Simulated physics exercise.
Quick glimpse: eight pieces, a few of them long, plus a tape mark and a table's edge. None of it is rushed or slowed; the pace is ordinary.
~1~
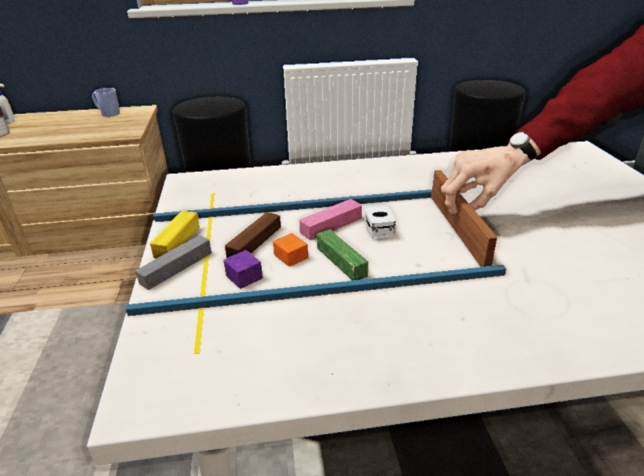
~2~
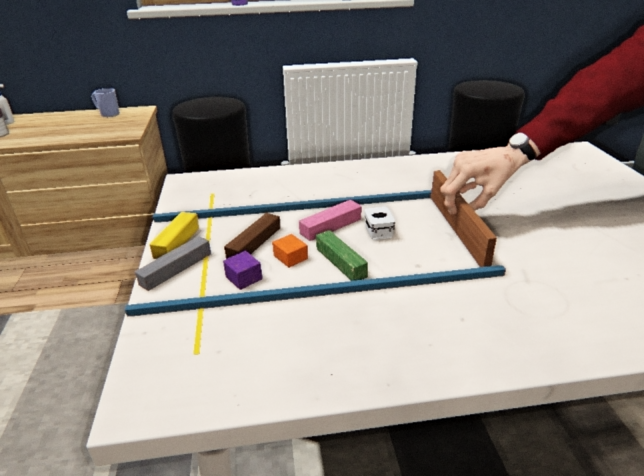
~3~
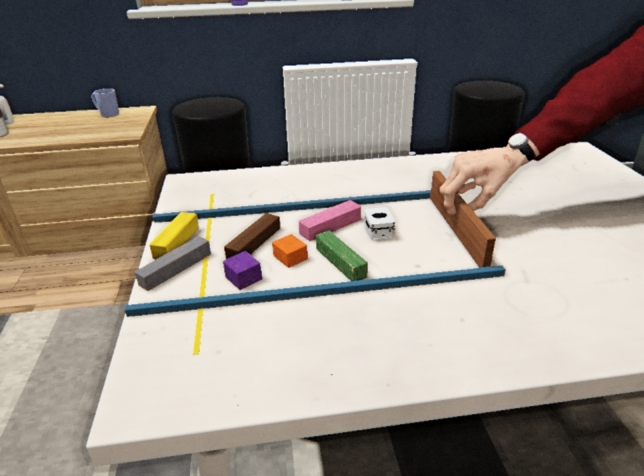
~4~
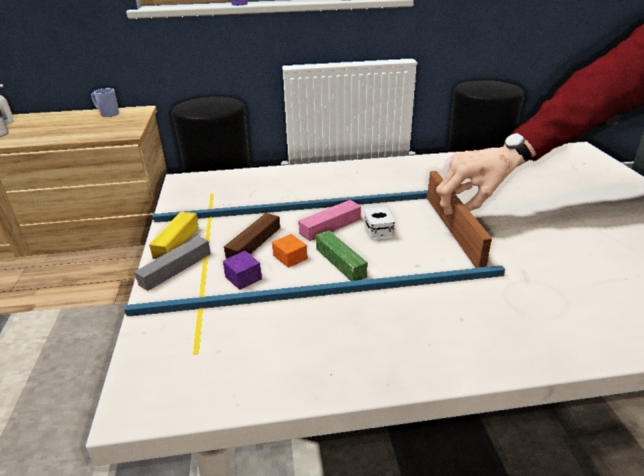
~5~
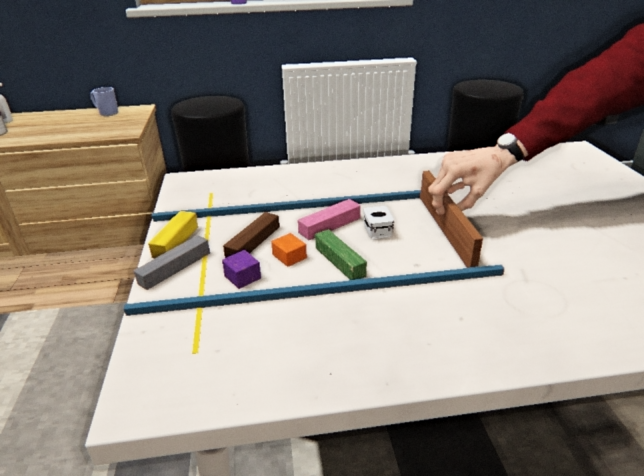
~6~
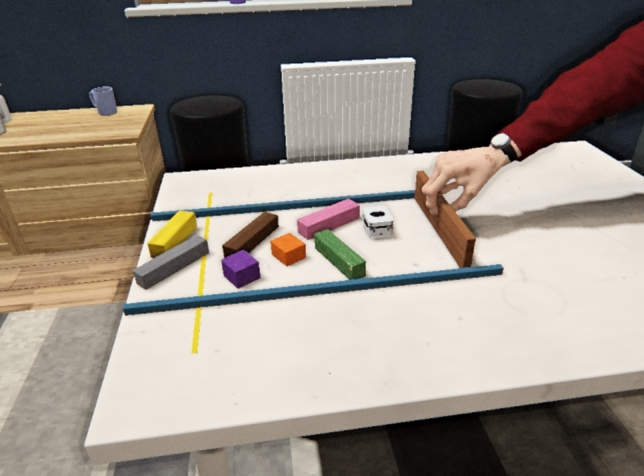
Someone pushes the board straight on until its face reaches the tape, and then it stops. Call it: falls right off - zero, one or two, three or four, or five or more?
Call: One or two.
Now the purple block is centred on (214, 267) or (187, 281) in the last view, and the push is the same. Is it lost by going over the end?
Trial 1: Still up; trial 2: Still up.
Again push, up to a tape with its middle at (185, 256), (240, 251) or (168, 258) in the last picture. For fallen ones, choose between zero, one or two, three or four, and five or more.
Taking them in turn, three or four; not one; more than four.
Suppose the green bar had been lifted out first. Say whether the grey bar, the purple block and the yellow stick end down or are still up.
Result - grey bar: Gone; purple block: Up; yellow stick: Gone.
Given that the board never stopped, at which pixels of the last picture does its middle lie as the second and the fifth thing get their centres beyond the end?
The middle sits near (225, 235) at the first moment and near (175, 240) at the second.
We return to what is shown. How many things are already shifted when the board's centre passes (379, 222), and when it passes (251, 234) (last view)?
By the first moment it's 1, by the second it's 8.
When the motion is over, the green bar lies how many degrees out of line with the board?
It measures close to 25 degrees.
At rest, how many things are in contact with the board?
That makes 2.
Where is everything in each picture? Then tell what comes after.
In the first picture, yellow stick (176, 235); grey bar (175, 262); purple block (243, 269); board (460, 215); tape (207, 255).
In the second picture, grey bar (175, 262); board (459, 215).
In the third picture, purple block (243, 270); green bar (341, 255).
In the fourth picture, yellow stick (175, 236); brown stick (254, 236).
In the fifth picture, grey bar (174, 261); white case (378, 223).
In the sixth picture, yellow stick (174, 234); grey bar (173, 261); purple block (241, 269); board (441, 216); tape (204, 254).
Soon after, none off yet; yellow stick at rest near (174, 234); grey bar at rest near (173, 261); purple block at rest near (241, 269).
After that, none off yet; yellow stick displaced a little near (157, 232); grey bar displaced a little near (145, 261); purple block displaced well along near (196, 285).
In the end, the number that fall off is one or two; gone, grey bar and yellow stick.
